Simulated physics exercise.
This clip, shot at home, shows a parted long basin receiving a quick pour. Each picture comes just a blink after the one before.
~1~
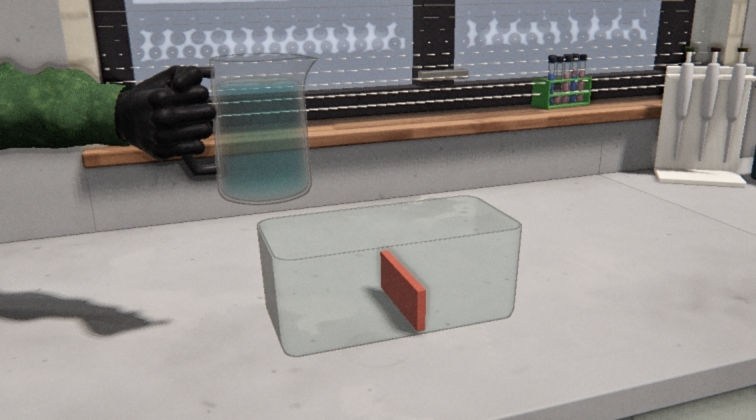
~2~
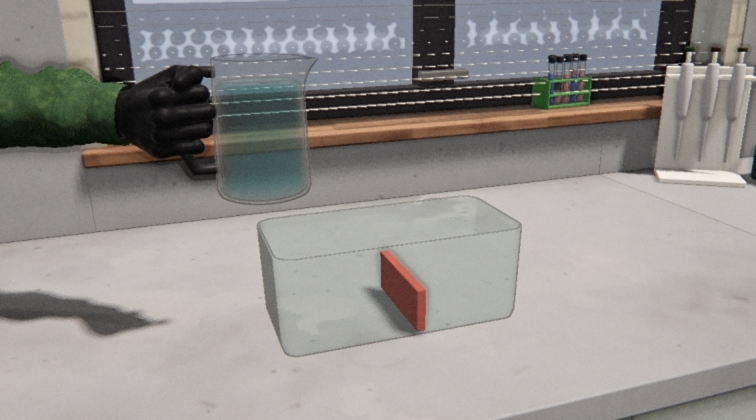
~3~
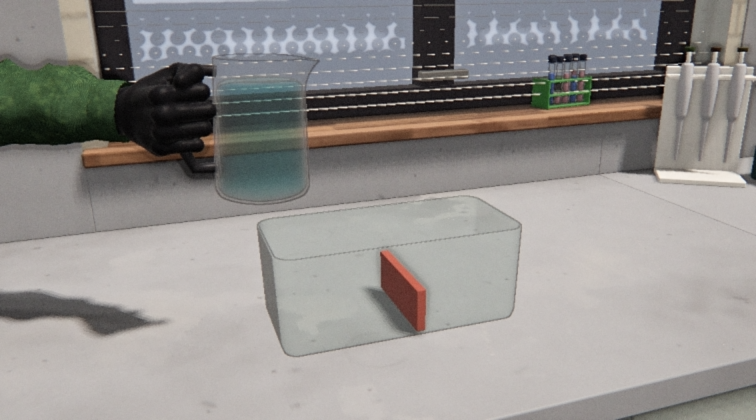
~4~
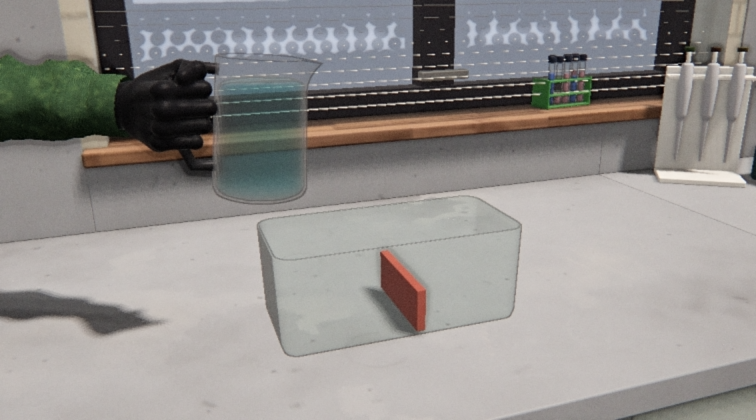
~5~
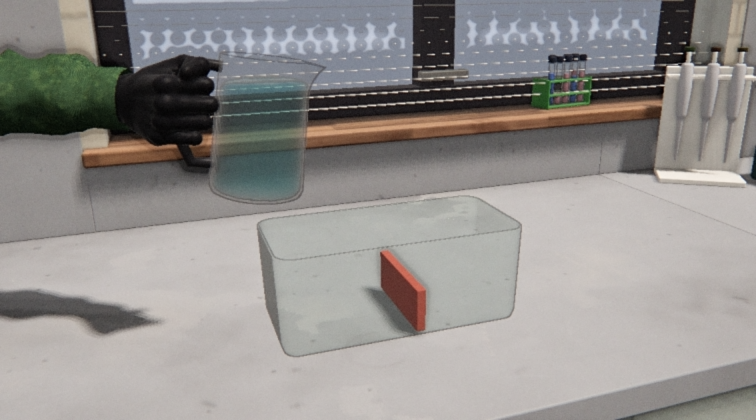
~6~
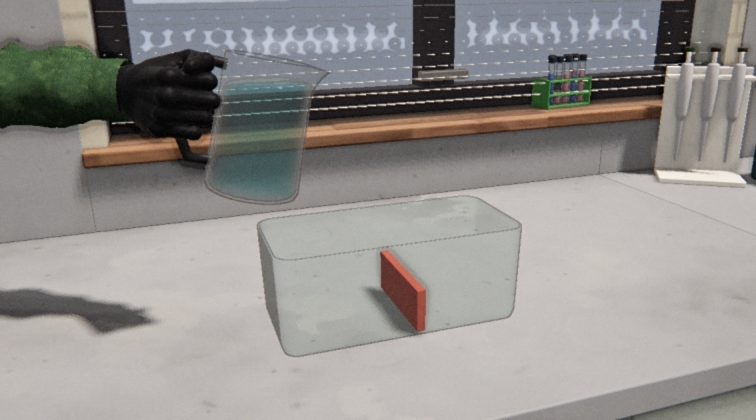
On a lab counter, a black-gloved hand gradually tilting a beaker of blue liquid rightward above a clear basin with a red divider.
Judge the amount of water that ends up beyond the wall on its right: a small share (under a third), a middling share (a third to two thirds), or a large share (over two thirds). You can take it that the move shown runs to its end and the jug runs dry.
A small share.
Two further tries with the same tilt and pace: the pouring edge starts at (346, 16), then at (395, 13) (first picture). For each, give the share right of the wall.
First try 80 %, second try 65 %.
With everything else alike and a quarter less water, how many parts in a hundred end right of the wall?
About 5 in a hundred.
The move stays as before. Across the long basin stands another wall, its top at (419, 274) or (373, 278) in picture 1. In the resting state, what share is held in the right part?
Note: Roughly 5 % in case one, 75 % in case two.
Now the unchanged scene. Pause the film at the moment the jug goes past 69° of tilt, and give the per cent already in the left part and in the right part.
0 per cent left, 0 per cent right.
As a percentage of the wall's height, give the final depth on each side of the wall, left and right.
Roughly 50 percent left, 20 percent right.
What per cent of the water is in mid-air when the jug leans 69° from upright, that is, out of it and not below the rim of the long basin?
About 10 per cent.
A moment on, the jug is tipped part way and 87 per cent is still to pour, 2 is left of the wall and 2 right of it.
Next, the jug is tipped right over and 30 per cent is still to pour, 33 is left of the wall and 20 right of it.
Then the jug is tipped right over and 0 per cent is still to pour, 72 is left of the wall and 24 right of it.
Later the jug is tipped right over and 0 per cent is still to pour, 73 is left of the wall and 24 right of it.
In the end 73 per cent lies left of the wall, 24 right of it and 2 outside.
